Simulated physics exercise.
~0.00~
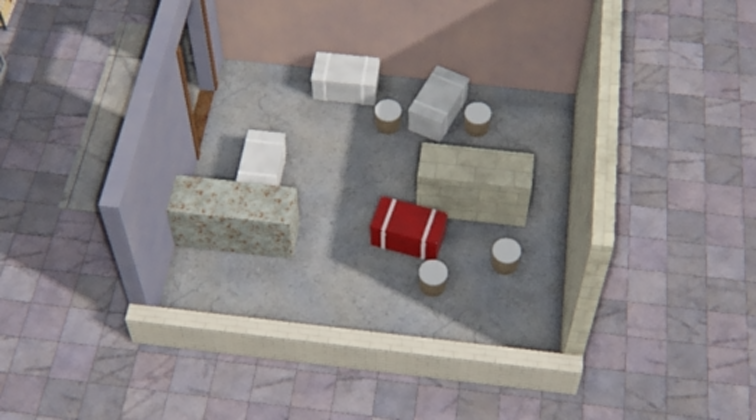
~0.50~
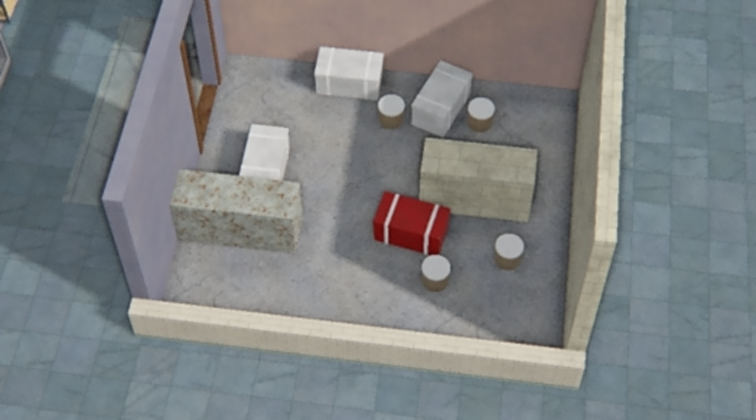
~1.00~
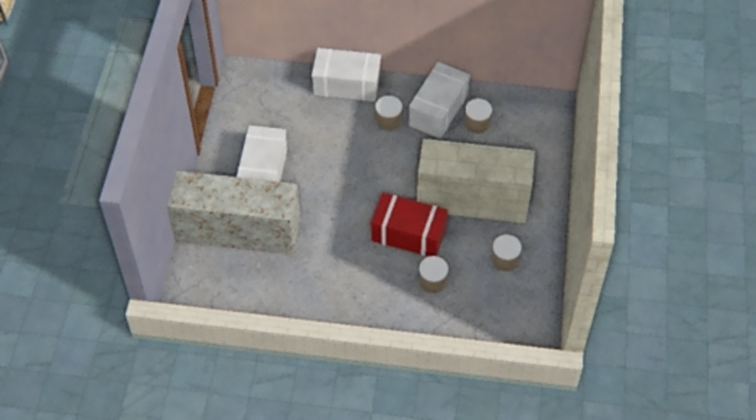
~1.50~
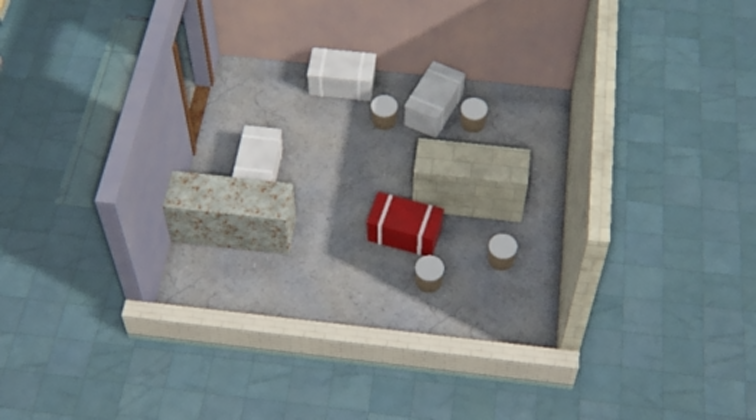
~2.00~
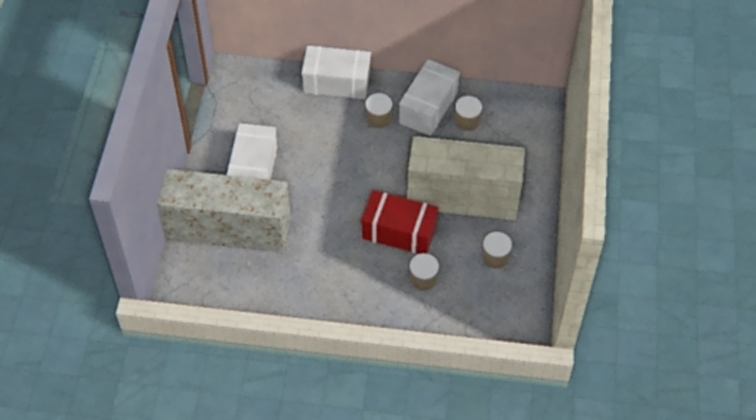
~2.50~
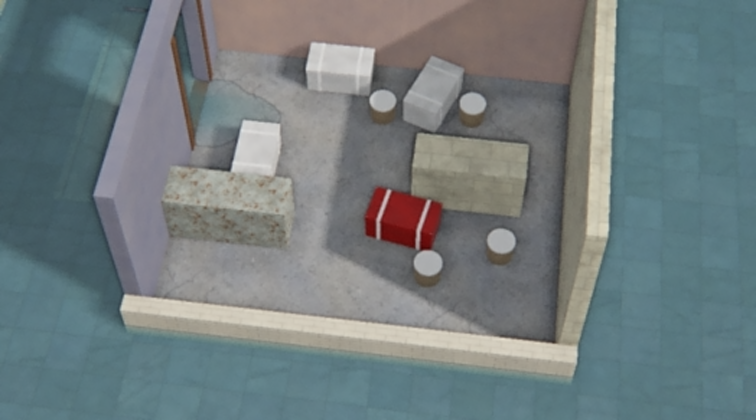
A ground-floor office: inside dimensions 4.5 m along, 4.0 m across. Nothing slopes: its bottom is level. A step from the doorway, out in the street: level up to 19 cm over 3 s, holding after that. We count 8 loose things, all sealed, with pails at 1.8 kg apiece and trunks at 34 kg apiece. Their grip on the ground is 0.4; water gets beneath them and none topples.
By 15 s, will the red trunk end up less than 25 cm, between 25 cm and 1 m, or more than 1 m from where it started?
It ends up less than 25 cm away.
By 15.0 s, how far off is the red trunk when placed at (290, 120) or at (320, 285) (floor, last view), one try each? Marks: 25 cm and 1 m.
In that order: It ends far away; it holds its place.
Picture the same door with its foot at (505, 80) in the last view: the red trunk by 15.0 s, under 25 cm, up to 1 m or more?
In that case the red trunk would have stayed about where it was.
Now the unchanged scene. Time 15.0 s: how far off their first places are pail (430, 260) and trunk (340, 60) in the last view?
They've ended up 60 cm and 200 cm away, in that order.
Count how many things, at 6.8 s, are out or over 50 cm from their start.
The answer is 0.
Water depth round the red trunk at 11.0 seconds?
I'd put it at about 4 cm.
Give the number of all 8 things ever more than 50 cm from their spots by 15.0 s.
That comes to 7.
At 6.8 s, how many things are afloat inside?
Tally: 2 of them.
After 3.5 s the red trunk is near (404, 210), 0.0 m from its start, aground; 0 afloat.
After 6.8 s the red trunk is near (404, 210), 0.0 m from its start, aground; 2 afloat.
After 11.0 s the red trunk is near (404, 210), 0.0 m from its start, aground; 4 afloat.
After 15.0 s the red trunk is near (405, 220), 0.1 m from its start, aground; 7 afloat.
